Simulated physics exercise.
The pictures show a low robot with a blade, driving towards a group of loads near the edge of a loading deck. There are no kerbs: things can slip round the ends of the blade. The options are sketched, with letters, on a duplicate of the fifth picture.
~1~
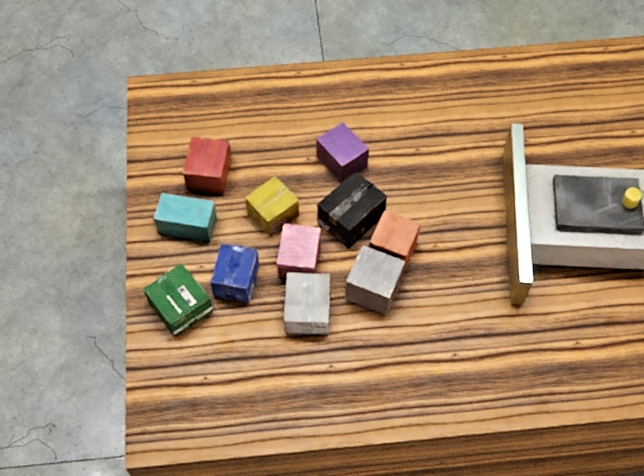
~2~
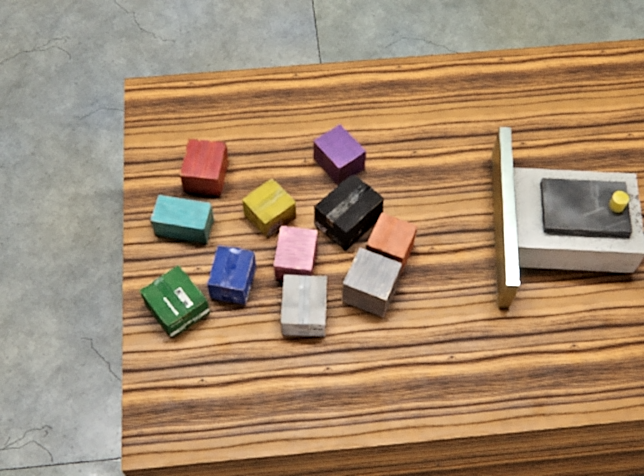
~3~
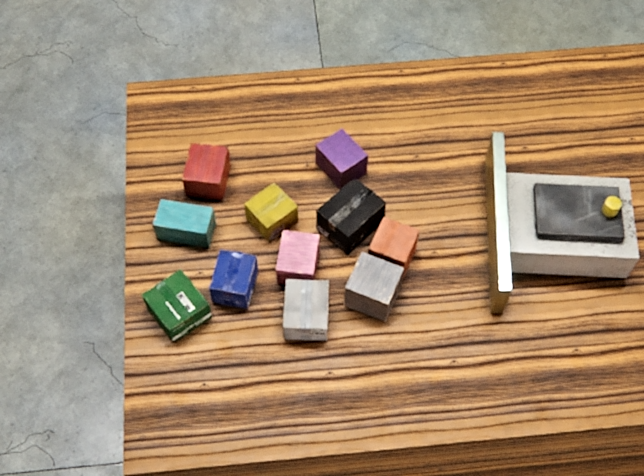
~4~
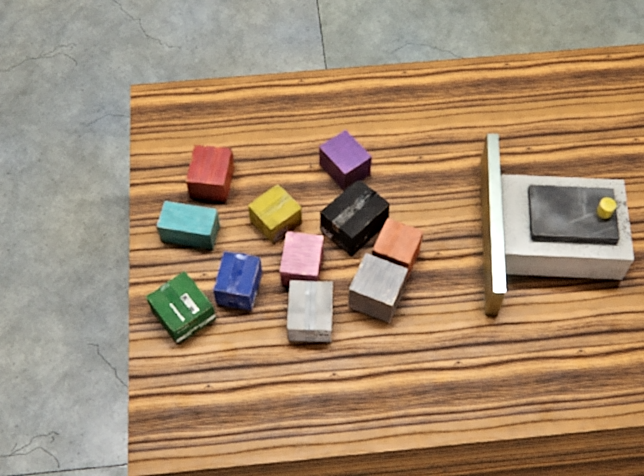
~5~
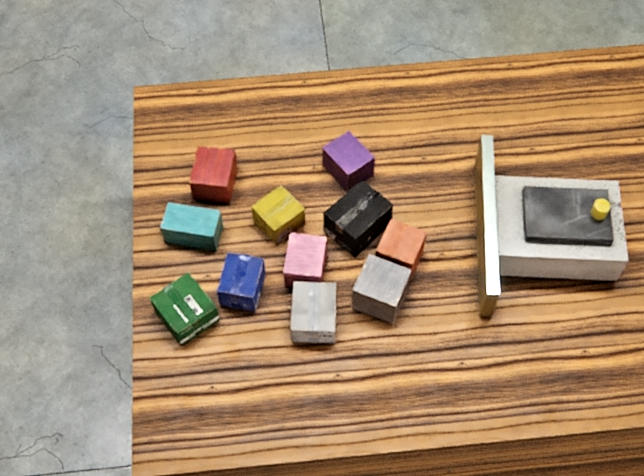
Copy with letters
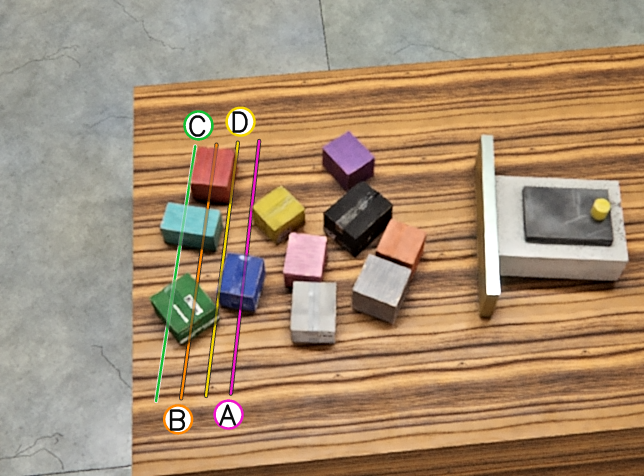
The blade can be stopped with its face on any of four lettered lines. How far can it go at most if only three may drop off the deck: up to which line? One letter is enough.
At D, and not beyond.
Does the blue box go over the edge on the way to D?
Yes.
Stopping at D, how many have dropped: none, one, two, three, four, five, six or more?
In all, three.
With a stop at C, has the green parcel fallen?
By then, yes.
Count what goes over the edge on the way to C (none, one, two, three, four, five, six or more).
By then, six or more.
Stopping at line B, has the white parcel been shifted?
Yes.
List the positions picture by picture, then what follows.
In the first picture, turquoise crate (186, 218); orange crate (394, 242); blue box (235, 273).
In the second picture, robot (579, 206); yellow parcel (269, 208).
In the third picture, robot (572, 211); green parcel (177, 306).
In the fourth picture, robot (566, 213); purple crate (345, 160).
In the fifth picture, robot (561, 214); white parcel (314, 313); black box (358, 218); turquoise crate (192, 227).
On the marked copy, A at (246, 257); B at (200, 262); C at (177, 264); D at (223, 260).
With D. Early on, robot (465, 222); grey crate (363, 295); orange crate (367, 255).
Further on, robot (371, 231); green parcel (167, 310); turquoise crate (175, 228).
At the end, robot (294, 238); blue box over the edge; green parcel over the edge; three fallen.
As for the rest, A is within the limit but short; B drops five; C drops six.
